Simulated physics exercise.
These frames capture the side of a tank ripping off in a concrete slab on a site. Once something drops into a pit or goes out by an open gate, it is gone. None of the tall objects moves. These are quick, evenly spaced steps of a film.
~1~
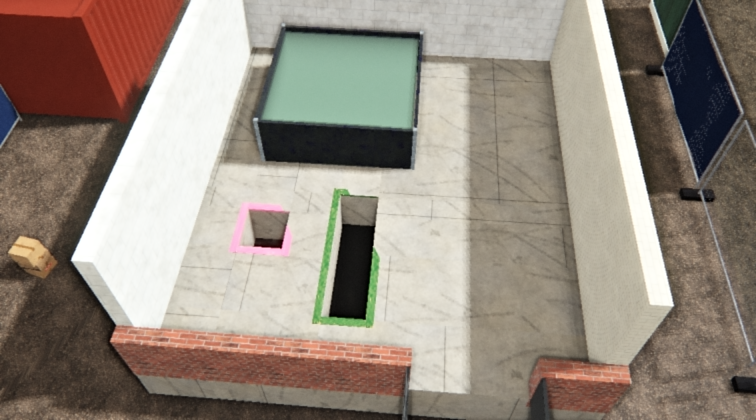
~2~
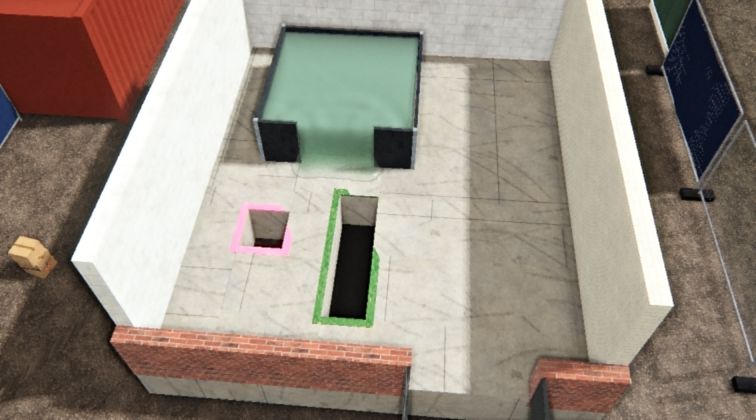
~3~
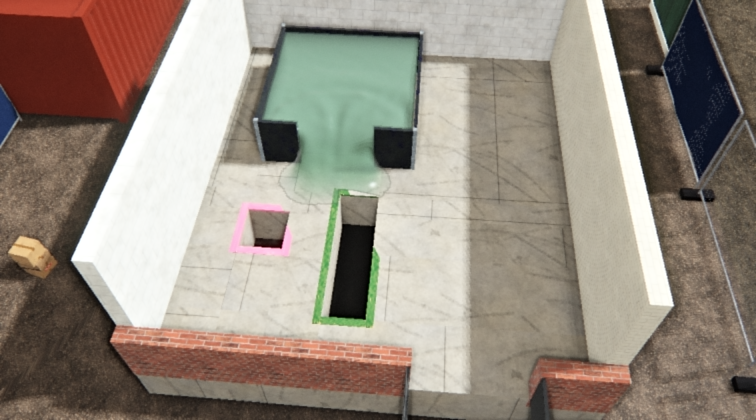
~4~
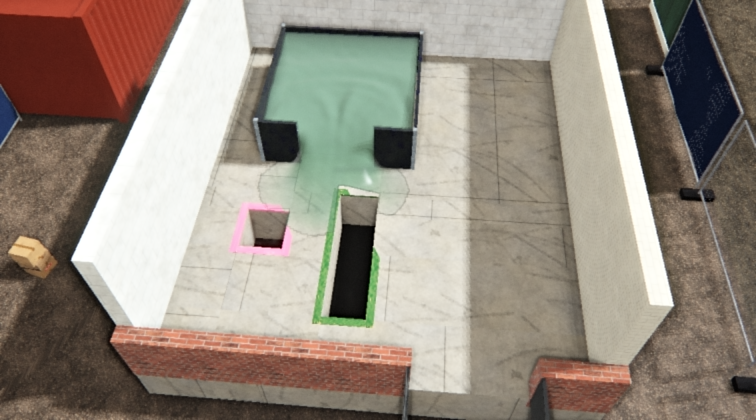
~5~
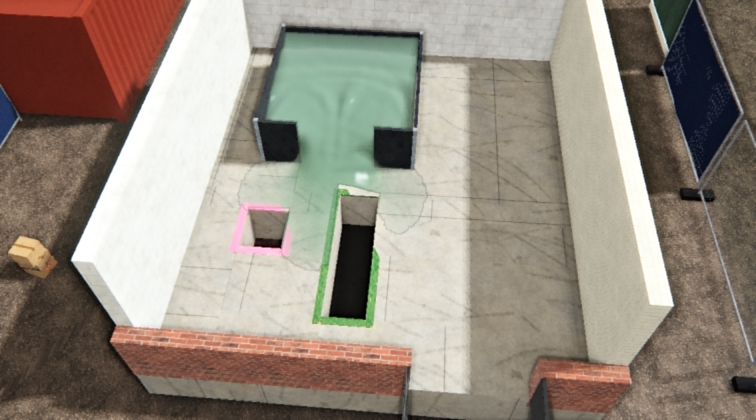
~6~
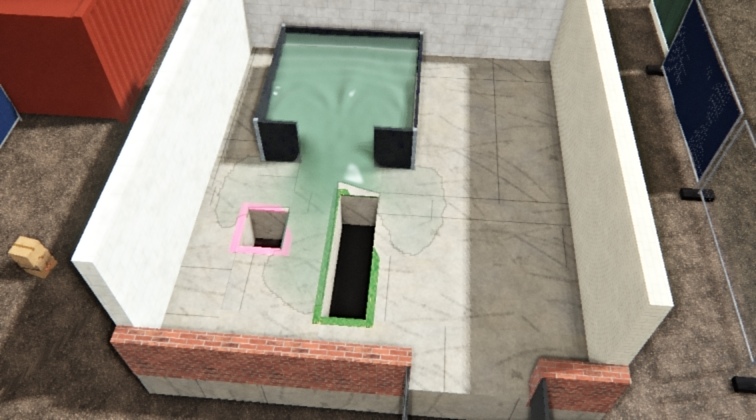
Green-tinted water pouring through a gap in a dark tank's front side and spreading across a concrete floor around two pits.
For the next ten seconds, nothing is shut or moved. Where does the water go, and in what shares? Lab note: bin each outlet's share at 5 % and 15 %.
Result: The gate swallows below five per cent, the green pit swallows beyond fifteen per cent, the pink pit swallows beyond fifteen per cent.
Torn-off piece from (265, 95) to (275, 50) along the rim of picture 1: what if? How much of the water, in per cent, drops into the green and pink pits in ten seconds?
Green about 14 %, pink about 15 %.
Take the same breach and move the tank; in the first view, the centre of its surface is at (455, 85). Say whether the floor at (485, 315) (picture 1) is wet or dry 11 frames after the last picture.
There: Under water.
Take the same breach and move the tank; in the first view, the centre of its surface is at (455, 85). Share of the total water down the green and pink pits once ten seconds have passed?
Shares - green: 20 in a hundred; pink: 2 in a hundred.
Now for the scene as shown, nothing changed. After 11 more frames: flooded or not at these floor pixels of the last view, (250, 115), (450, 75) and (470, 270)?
Well, in turn they'd be dry underfoot, dry underfoot and wet underfoot.
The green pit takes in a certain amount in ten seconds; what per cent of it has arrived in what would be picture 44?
Share at that point: Roughly 85 %.
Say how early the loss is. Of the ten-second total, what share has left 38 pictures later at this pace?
It should be close to 80 percent by then.
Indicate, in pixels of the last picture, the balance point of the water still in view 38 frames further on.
Near pixel (340, 163).
A moment on, water covers 25 % of the floor; the gate 0 %, the green pit 11 %, the pink pit 4 %.
Next, water covers 35 % of the floor; the gate 0 %, the green pit 19 %, the pink pit 8 %.
Then, water covers 40 % of the floor; the gate 0 %, the green pit 26 %, the pink pit 12 %.
Later, water covers 55 % of the floor; the gate 1 %, the green pit 36 %, the pink pit 19 %.
In the end, water covers 75 % of the floor; the gate 2 %, the green pit 43 %, the pink pit 24 %.
